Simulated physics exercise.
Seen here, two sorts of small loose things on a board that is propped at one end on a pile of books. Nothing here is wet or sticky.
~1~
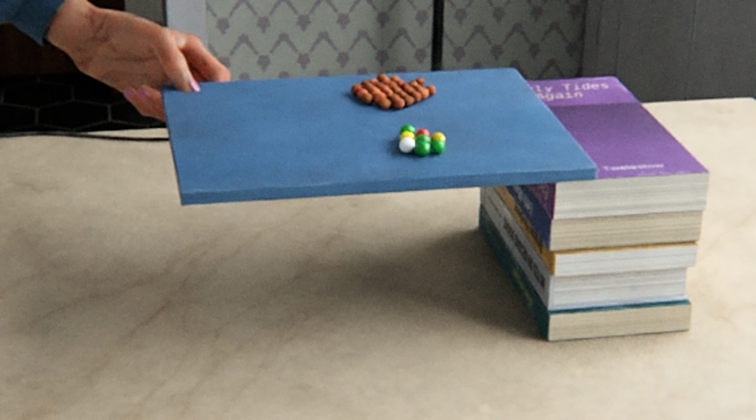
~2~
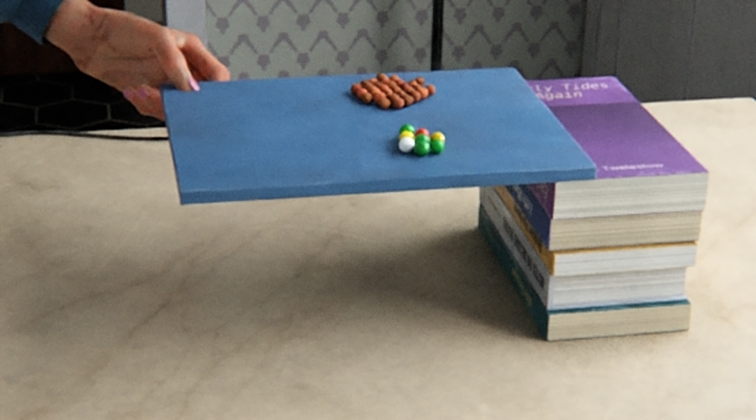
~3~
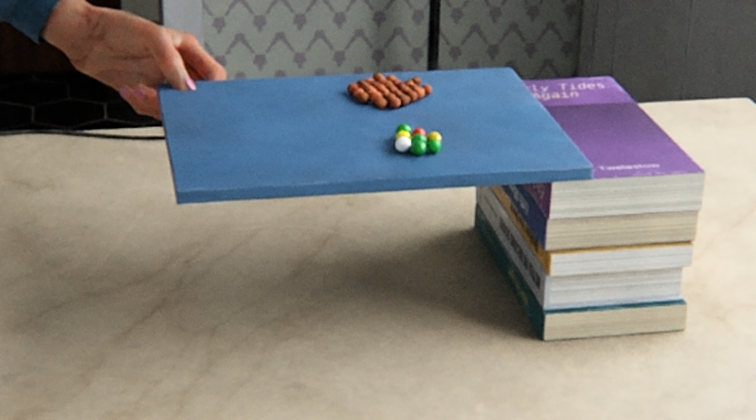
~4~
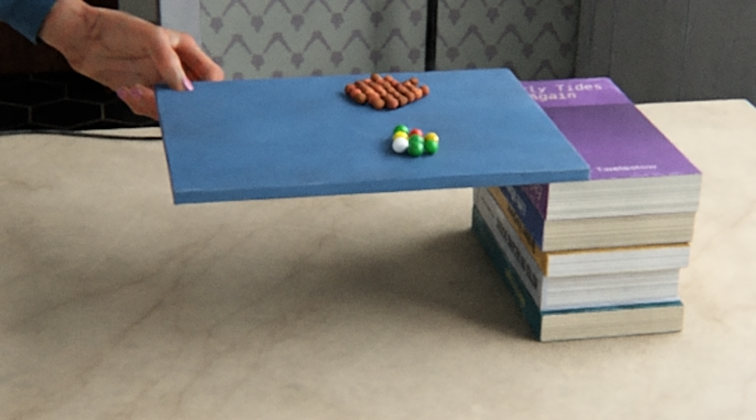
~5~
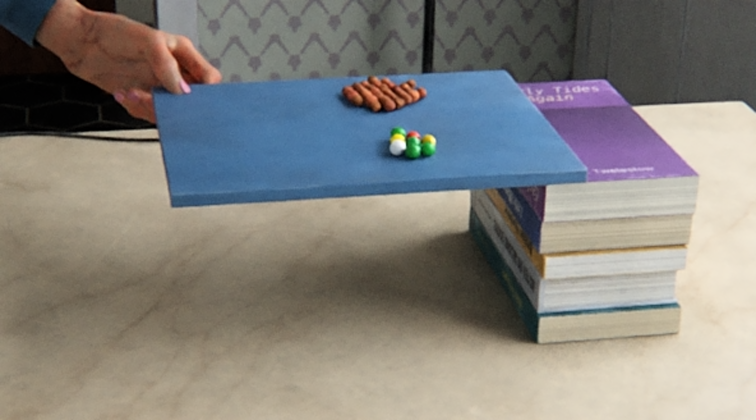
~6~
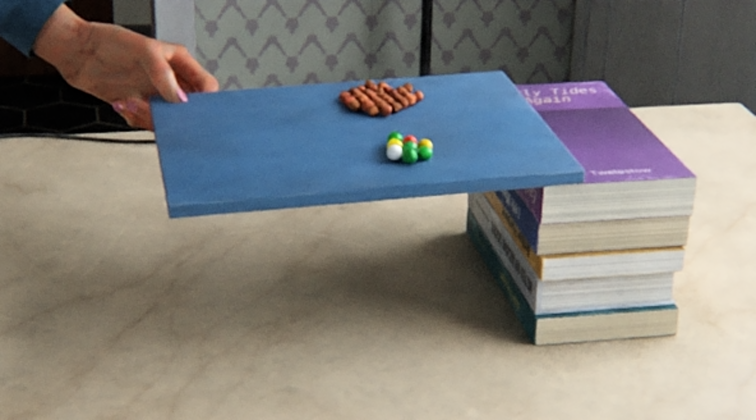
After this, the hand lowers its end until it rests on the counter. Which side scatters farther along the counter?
Farther out at the end: The front one.
Then, 0.54 s later than the last frame, board sloping at 18°; front lot every one still on the board; back lot every one still on the board.
Then, 1.01 s later than the last frame, board resting at 29°; front lot mostly up to a board's length out; back lot mostly at the foot of the board.
Then, 1.41 s later than the last frame, board resting at 29°; front lot mostly one to two board lengths out; back lot mostly less than half a board's length out.
When it is over, board resting at 29°; front lot mostly more than two board lengths out, roughly a third gone off the counter; back lot mostly less than half a board's length out; the front lot has gone farther.
